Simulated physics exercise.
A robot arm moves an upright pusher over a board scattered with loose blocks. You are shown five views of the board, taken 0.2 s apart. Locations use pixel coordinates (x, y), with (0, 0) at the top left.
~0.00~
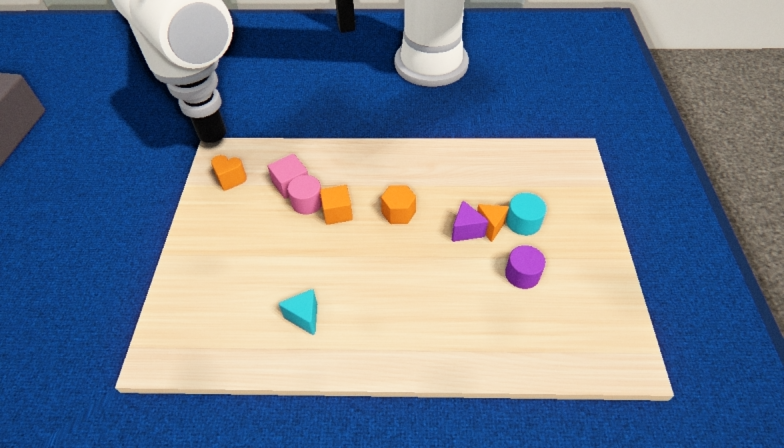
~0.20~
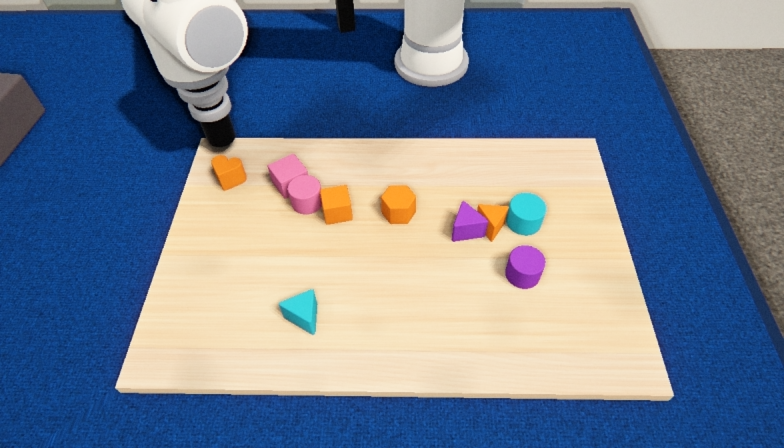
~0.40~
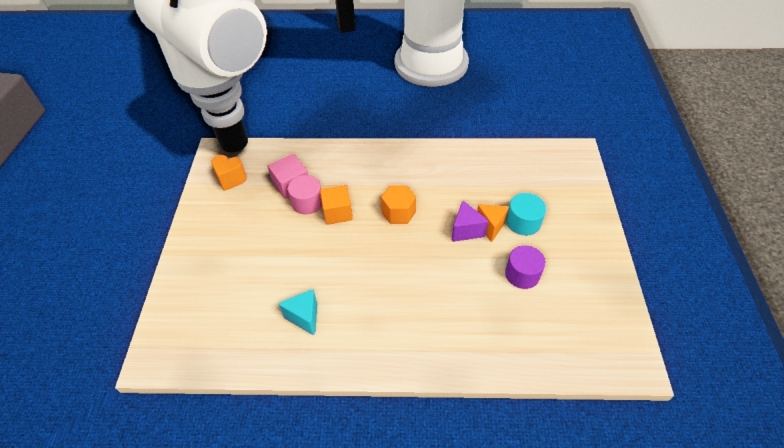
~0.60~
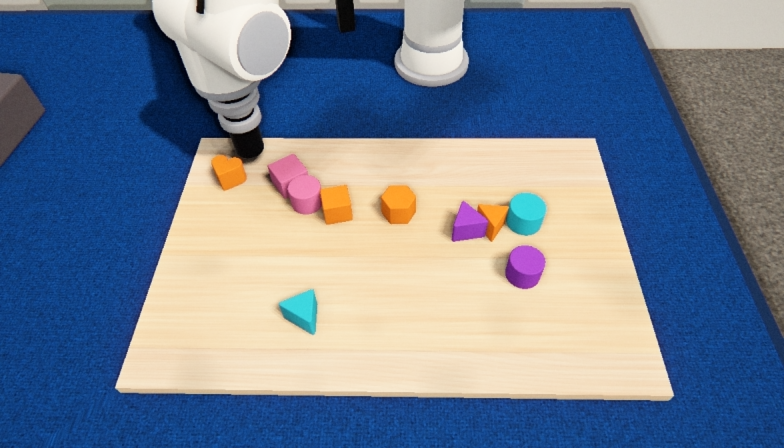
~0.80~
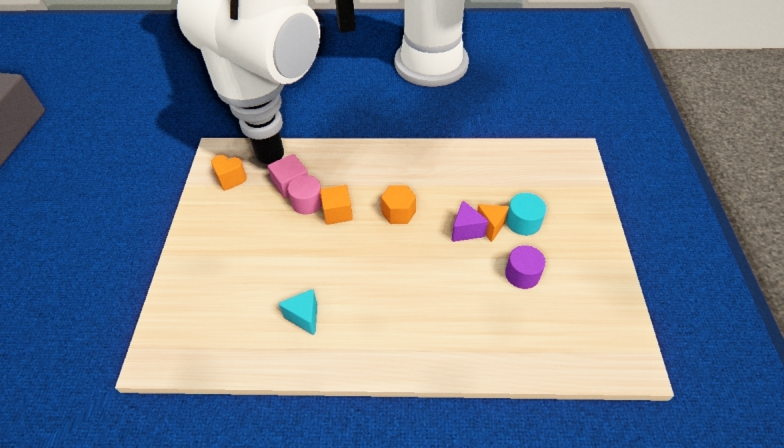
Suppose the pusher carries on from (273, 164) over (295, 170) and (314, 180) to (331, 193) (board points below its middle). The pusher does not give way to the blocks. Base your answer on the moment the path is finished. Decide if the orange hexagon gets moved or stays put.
Put simply, it stays right there.
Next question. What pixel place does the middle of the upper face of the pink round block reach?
For the centre of its top, I'd go with (309, 226).
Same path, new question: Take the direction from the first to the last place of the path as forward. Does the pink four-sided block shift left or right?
Heads right.
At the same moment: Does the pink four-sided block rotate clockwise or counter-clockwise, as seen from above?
From above, the pink four-sided block will be seen to turn clockwise.
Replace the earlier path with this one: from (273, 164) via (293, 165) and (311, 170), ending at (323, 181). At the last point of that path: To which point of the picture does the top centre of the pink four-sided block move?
Just about (312, 188).
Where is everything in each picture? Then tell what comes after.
The first picture shows lower end of the pusher at (213, 134), tops of blocks, orange heart at (225, 163), pink four-sided block at (287, 167), pink round block at (304, 186), orange four-sided block at (335, 196), orange hexagon at (399, 196).
The second picture shows pusher at (222, 139), blocks as before.
The third picture shows pusher at (234, 144), blocks as before.
The fourth picture shows pusher at (250, 149), blocks as before.
The fifth picture shows pusher at (270, 155), orange heart at (225, 163), pink four-sided block at (287, 167), pink round block at (304, 186), orange four-sided block at (335, 196), orange hexagon at (399, 196).
What follows on the original path. One third of the way, pusher at (293, 161); pink four-sided block at (298, 175), turned 25° clockwise; pink round block at (308, 198); orange four-sided block at (344, 202), turned 20° anticlockwise.
Two thirds of the way, pusher at (313, 170); pink four-sided block at (313, 187), turned 40° clockwise; pink round block at (310, 212); orange four-sided block at (346, 204), turned 45° anticlockwise.
At the end, pusher at (329, 183); orange heart not moved; pink four-sided block at (323, 201), turned 50° clockwise; pink round block at (309, 226); orange four-sided block at (350, 209), turned 60° anticlockwise; orange hexagon not moved.
